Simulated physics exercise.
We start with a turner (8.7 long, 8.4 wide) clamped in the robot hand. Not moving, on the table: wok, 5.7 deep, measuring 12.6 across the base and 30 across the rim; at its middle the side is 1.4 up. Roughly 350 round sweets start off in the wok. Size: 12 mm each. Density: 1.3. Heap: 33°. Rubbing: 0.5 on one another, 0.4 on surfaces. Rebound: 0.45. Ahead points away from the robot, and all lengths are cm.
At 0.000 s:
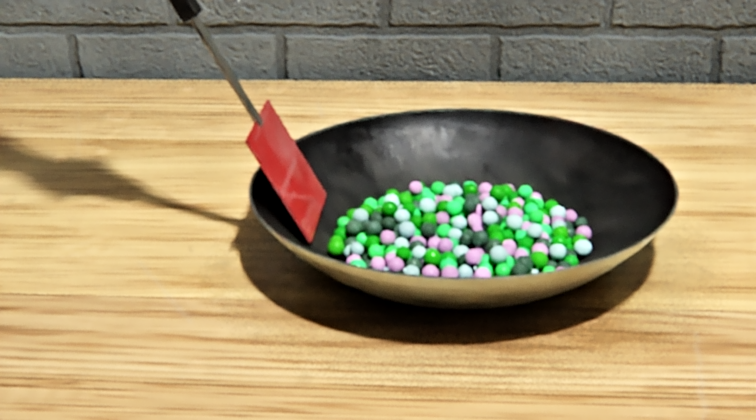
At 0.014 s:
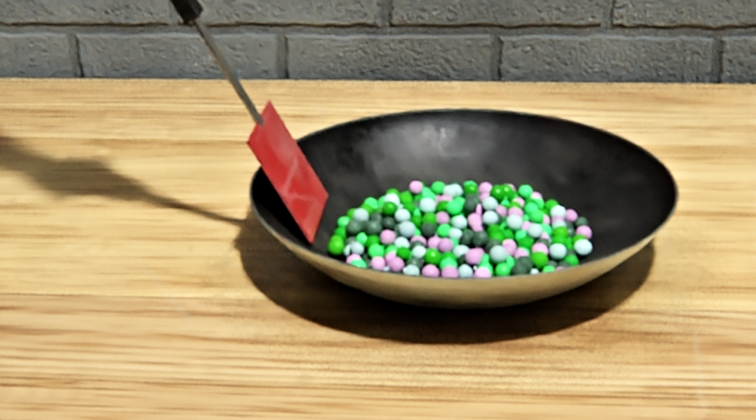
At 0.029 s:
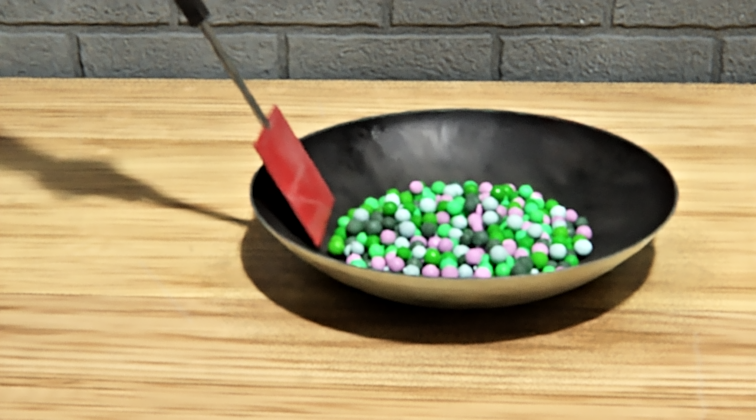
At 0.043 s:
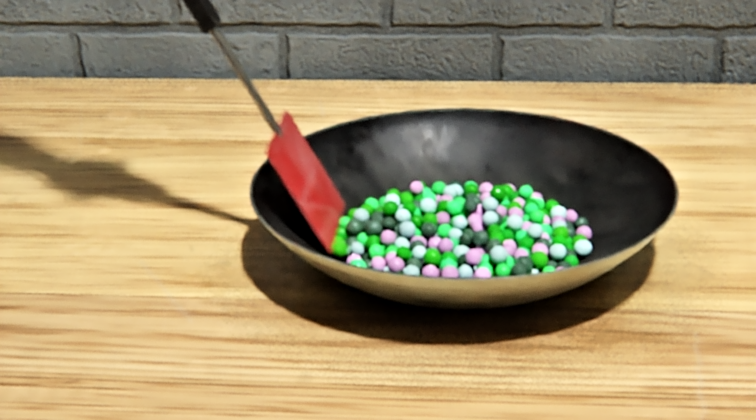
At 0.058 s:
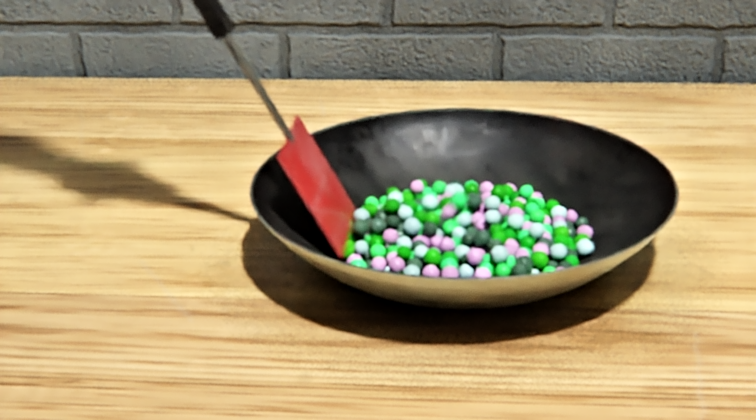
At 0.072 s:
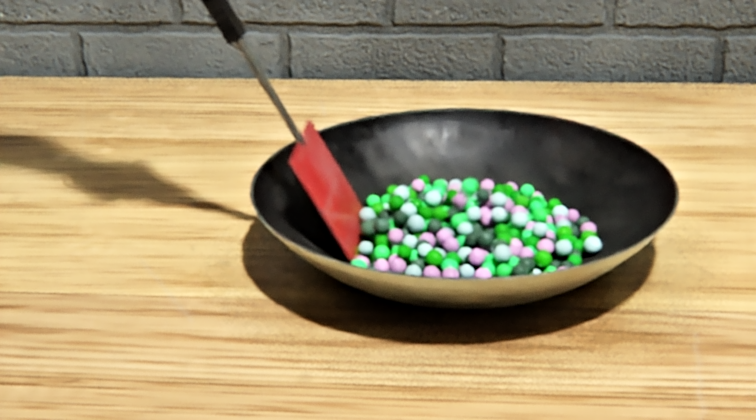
The footage shows a red turner with a dark handle moving down and rightward inside a black wok on a wooden table, pushing slightly into a pile of green, pink, white and grey balls, which shifts a little.
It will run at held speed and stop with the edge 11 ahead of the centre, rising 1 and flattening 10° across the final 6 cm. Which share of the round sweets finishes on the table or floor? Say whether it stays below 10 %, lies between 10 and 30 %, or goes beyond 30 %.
It lies between 10 and 30 %.
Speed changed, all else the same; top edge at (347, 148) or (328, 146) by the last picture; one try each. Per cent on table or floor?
That comes to some 40 and some 35 percent, in that order.
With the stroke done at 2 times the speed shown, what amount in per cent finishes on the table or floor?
Near 35 in a hundred.
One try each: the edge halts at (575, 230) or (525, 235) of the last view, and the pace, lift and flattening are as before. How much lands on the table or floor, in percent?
First try about 0 percent, second about 0 percent.
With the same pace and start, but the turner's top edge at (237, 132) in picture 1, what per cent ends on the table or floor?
Roughly 15 percent ends on the table or floor.
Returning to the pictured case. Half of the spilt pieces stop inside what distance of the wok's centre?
I reckon close to 22 centimetres.
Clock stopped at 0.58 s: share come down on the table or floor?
15 %.
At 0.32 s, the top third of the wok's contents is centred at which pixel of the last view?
Roughly pixel (582, 204).
By 0.20 s, sloping 62°, highest piece 4 above the table; 351 in the wok.
By 0.32 s, sloping 60°, highest piece 5 above the table; 351 in the wok.
By 0.58 s, sloping 52°, highest piece 7 above the table; 296 in the wok, 50 on the table or floor, 5 on the blade or in flight.
By 1.63 s, sloping 52°, highest piece 6 above the table; 296 in the wok, 55 on the table or floor.
Final count, 296 in the wok, 55 on the table or floor. That is 16 % on the table or floor.
